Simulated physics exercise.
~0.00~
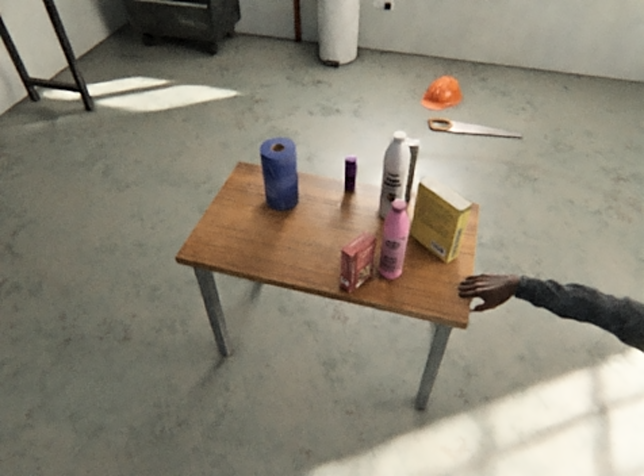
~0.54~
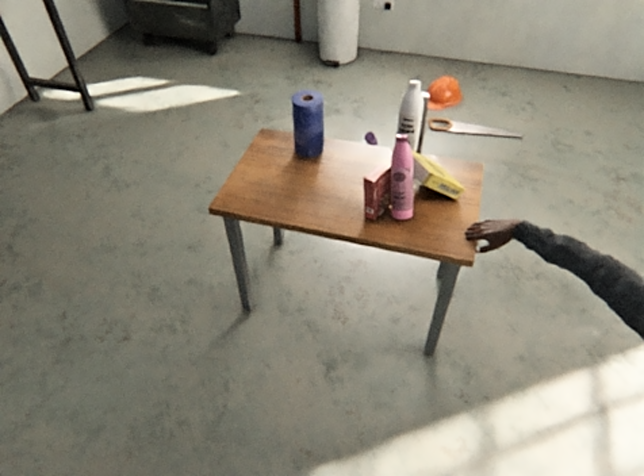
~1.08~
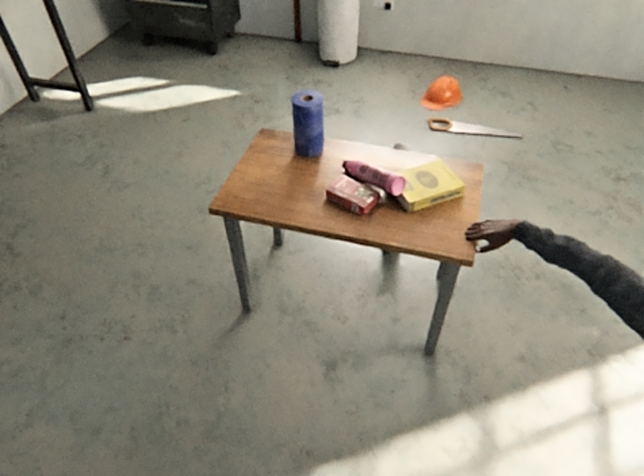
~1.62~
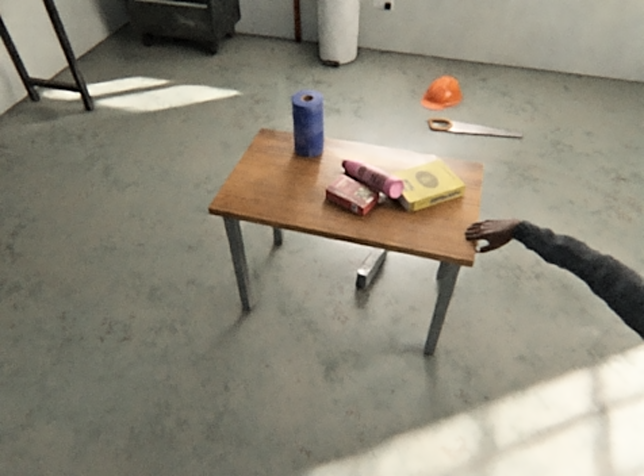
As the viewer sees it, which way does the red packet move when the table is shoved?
The red packet moves up in the view, carried away from the viewer with the table.
In a bare room with a grey concrete floor, seen from above, a wooden table holds a blue roll at the left, a small purple shaker farther back, and white and pink bottles, a grey carton, a red packet and a yellow book towards the right. A hand at the right corner shoves the table away. The purple shaker and grey carton go off the far side as the bottles and book tip. The white bottle drops over too. Finally the pink bottle, red packet and yellow book lie on the tabletop, the grey carton lies on the floor, and the blue roll still stands.
